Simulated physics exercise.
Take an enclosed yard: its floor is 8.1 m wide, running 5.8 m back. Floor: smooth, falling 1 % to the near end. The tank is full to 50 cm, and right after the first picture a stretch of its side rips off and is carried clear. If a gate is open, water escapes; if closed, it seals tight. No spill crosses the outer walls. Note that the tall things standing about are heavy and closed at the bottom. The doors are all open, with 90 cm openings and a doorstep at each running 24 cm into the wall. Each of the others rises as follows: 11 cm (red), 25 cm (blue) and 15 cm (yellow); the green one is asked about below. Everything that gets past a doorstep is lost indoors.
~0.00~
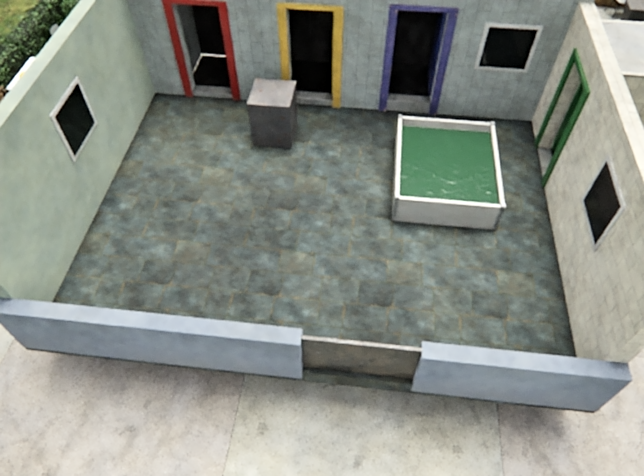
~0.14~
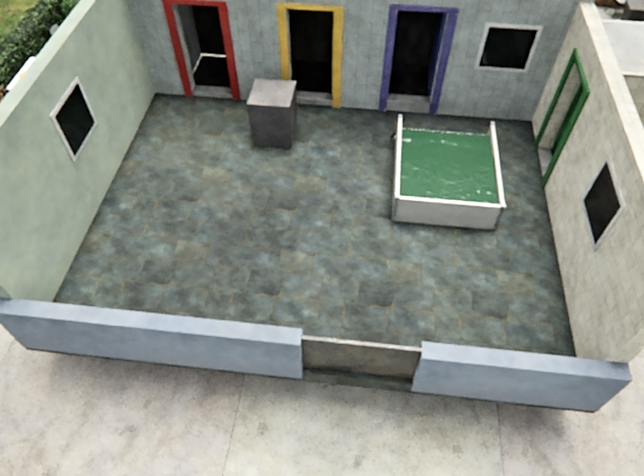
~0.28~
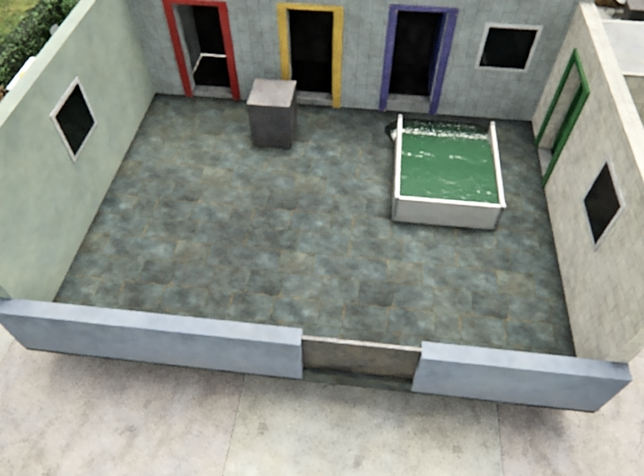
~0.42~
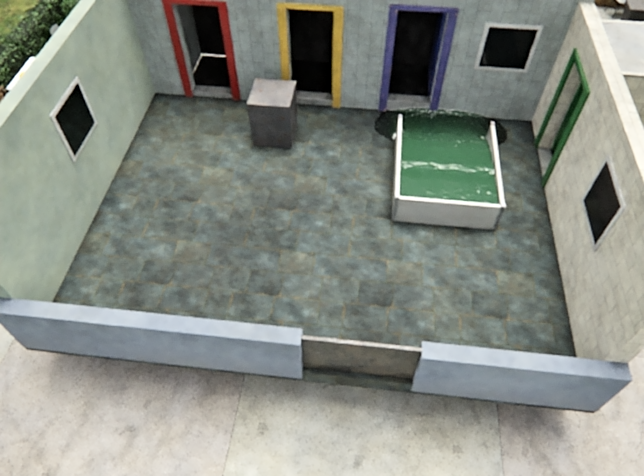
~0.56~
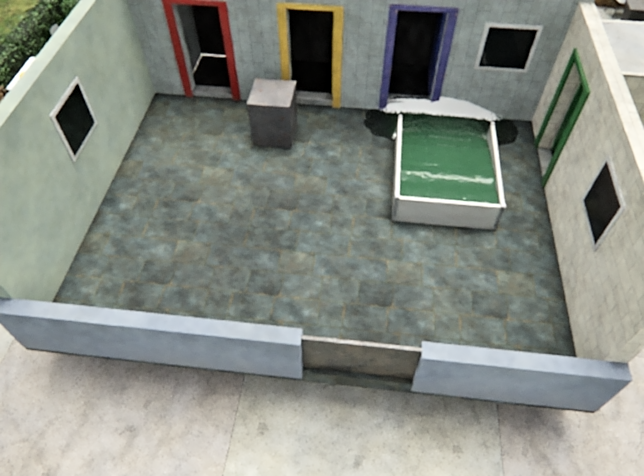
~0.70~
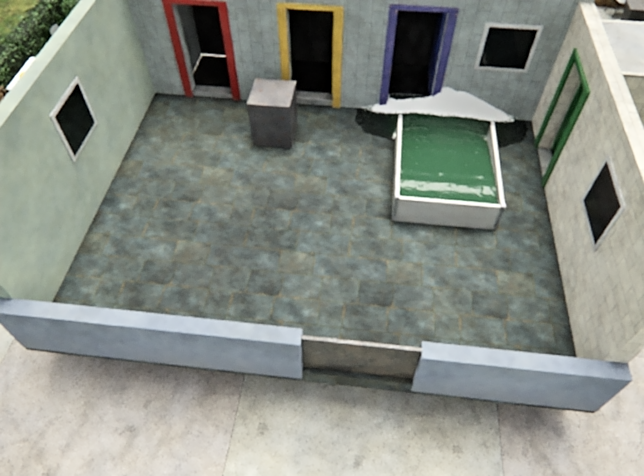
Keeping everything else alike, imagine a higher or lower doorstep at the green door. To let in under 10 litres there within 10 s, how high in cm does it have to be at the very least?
At least roughly 13.5 cm.
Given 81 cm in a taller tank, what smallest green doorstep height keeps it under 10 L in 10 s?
Roughly 23 cm high.
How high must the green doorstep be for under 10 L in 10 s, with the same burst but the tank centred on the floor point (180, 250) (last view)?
Roughly 6.5 centimetres.
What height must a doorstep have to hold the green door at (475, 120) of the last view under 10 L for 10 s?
Roughly 29 cm, give or take.
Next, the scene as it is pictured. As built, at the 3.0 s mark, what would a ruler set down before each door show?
Depths in cm: Red 7, blue 18, green 13, yellow 7.
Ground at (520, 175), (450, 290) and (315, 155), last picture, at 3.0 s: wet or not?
In the order asked: Soaked, untouched, soaked.
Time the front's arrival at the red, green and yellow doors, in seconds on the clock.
Times: Red 2.4 seconds, green 1.4 seconds, yellow 1.2 seconds.
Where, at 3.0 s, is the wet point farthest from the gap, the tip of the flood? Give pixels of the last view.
Roughly at (164, 94) in the last view.
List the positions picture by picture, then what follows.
Still water, 50 cm deep, in the tank at (447, 162); the green door at (559, 124) is dry, in the first picture.
The gap is on the far side, the front 0.2 m out at a hidden place; the back of the tank holds 50 cm, in the second picture.
The gap is on the far side, the front 0.6 m out at a hidden place; the back of the tank holds 50 cm, in the third picture.
The gap is on the far side, the front 0.9 m out at (391, 111); the back of the tank holds 50 cm, in the fourth picture.
The gap is on the far side, the front 1.1 m out at (422, 98); the back of the tank holds 50 cm, in the fifth picture.
Water pours out on the far side and has run 1.2 m, to (360, 109); about 12 cm deep outside, 48 cm at the back; 0.8 m in a straight line remain to the green door at (559, 124), in the sixth picture.
After 1.4 s water covers 10 % of the floor, deepest (36 cm) near (437, 120); it has not reached the green door.
After 3.0 s water covers 30 % of the floor, deepest (26 cm) near (525, 127); 13 cm at the green door, 27 litres in over its 5 cm doorstep.
After 10.0 s water covers 85 % of the floor, deepest (8 cm) near (120, 336); 5 cm at the green door, 77 litres in over its 5 cm doorstep.
At the green door as built, the water arrived by 1.5 s and peaked near 13 cm at 2.6 s.
Run again over the same 10 s with other heights there, 13 litres in over 12.5 cm, 3 litres over 17 cm. The limit of 10 litres is kept from about 13.5 cm up.
